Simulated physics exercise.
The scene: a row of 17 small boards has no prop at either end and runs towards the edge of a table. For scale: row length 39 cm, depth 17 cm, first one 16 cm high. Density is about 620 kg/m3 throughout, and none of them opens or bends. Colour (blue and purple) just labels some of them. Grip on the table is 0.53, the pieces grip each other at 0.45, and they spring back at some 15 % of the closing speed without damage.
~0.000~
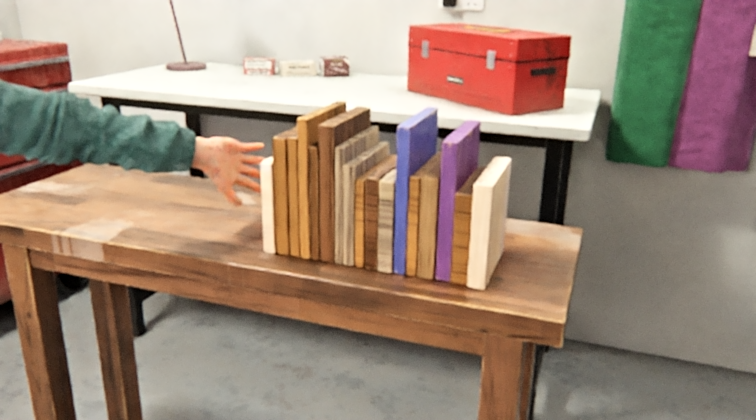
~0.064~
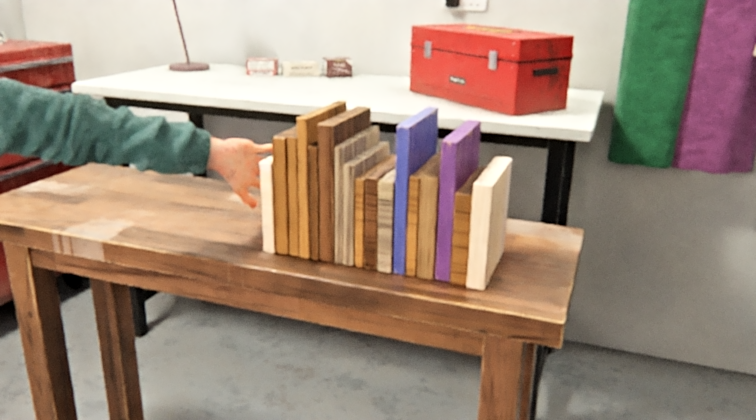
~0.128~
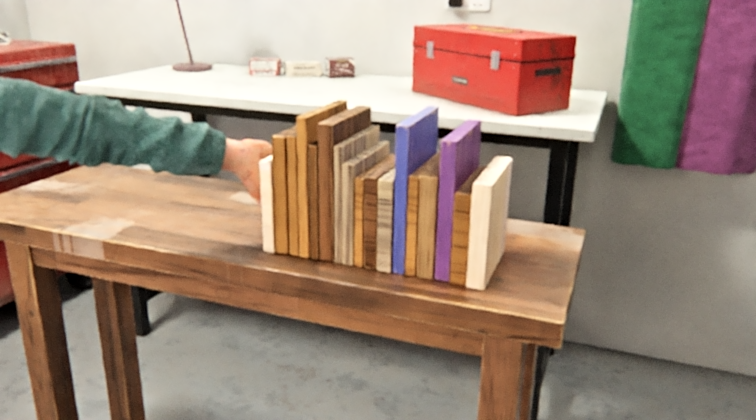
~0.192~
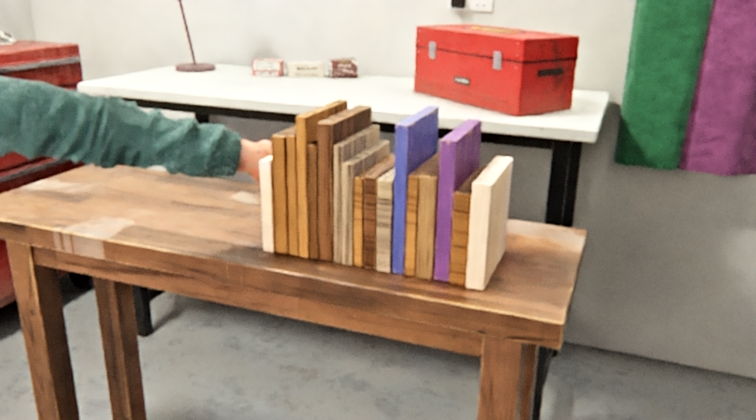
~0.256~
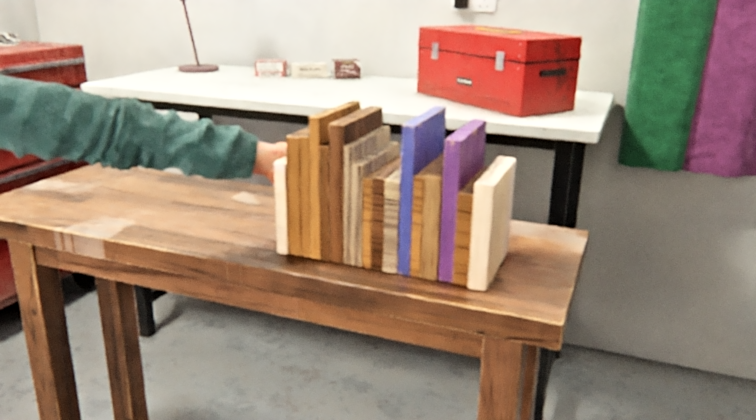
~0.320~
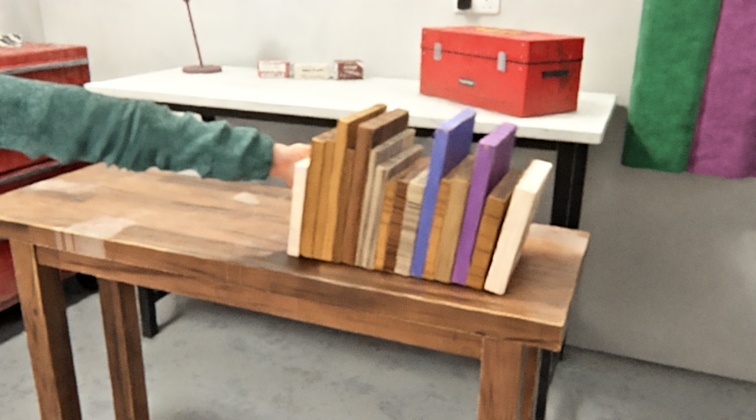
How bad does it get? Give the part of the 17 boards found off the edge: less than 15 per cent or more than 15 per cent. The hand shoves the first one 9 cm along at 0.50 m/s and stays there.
The part is less than 15 per cent.
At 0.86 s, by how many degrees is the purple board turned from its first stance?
Some 60°.
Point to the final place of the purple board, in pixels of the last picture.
At about (572, 242).
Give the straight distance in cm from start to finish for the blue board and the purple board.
Blue 10, purple 20.
Around 0.38 s, none of the 17 boards off the edge, 17 disturbed; purple board tipped 15°; blue board tipped 15°.
Around 0.56 s, none of the 17 boards off the edge, 17 disturbed; purple board tipped 42°; blue board tipped 35°.
Around 0.86 s, 1 of the 17 boards off the edge; purple board tipped 62°; blue board tipped 36°.
Finally (1.1 s), 1 of the 17 boards off the edge; purple board tipped 62°; blue board tipped 36°. That is 6 per cent. Seen by the last camera, middles, purple board near (572, 242), blue board near (500, 209).
